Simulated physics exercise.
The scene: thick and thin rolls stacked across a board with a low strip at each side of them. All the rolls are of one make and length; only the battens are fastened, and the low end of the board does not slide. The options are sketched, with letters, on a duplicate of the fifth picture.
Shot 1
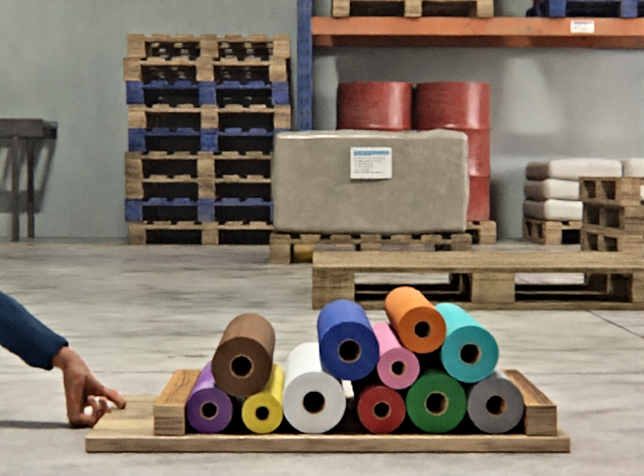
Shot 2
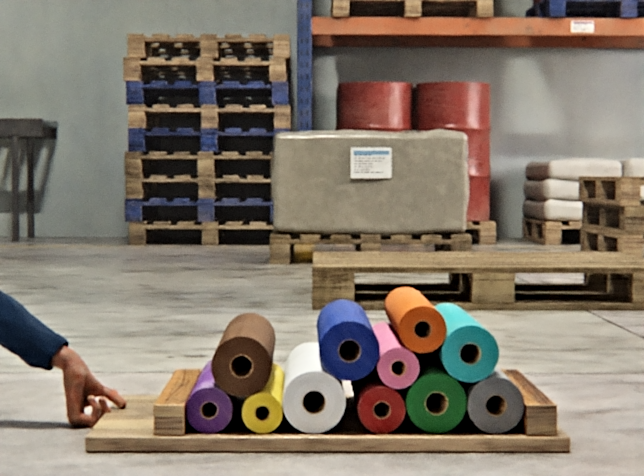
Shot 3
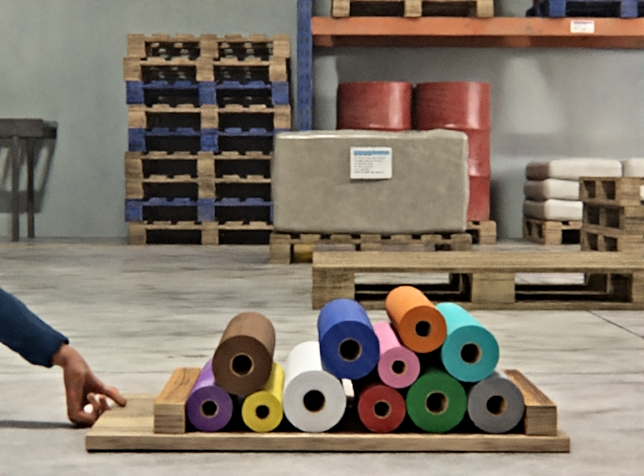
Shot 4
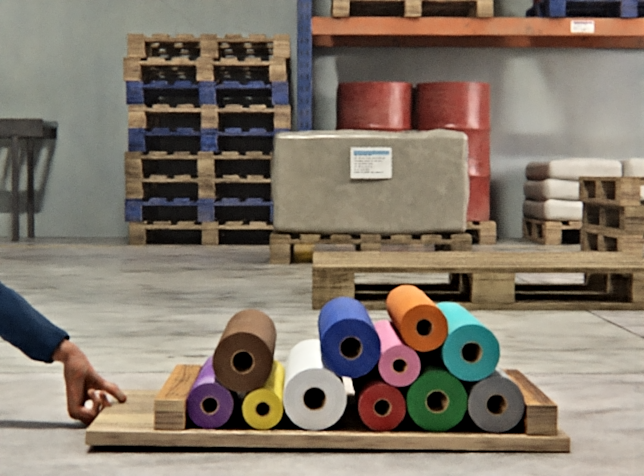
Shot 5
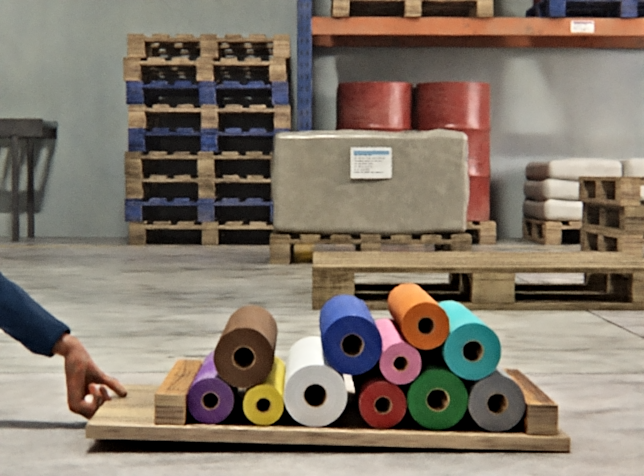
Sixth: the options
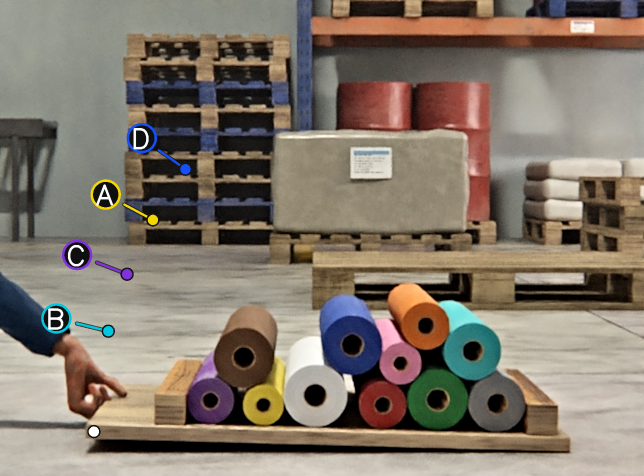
The clip shows colourful rolls stacked between wooden strips on a board in a warehouse, while a hand at the left slowly raises the board's left end a little, the rolls rising slightly with it and staying stacked.
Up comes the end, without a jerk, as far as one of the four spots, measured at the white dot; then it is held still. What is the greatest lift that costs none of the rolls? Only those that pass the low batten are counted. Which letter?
Lift it to B and no more.
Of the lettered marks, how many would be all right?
One of them.
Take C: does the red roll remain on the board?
The red roll: Yes.
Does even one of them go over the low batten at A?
Yes.
On the marked copy, A at (153, 220); B at (109, 331); C at (127, 274); D at (186, 169); the white dot at (94, 432).
Following B. Soon after the start, board at 12°.
Later, board at 14°.
In the end, board at 14°, none over the low batten.
As for the rest, A four over the low batten (pink, blue, turquoise, orange); C three over the low batten (pink, turquoise, orange); D four over the low batten (pink, blue, turquoise, orange).
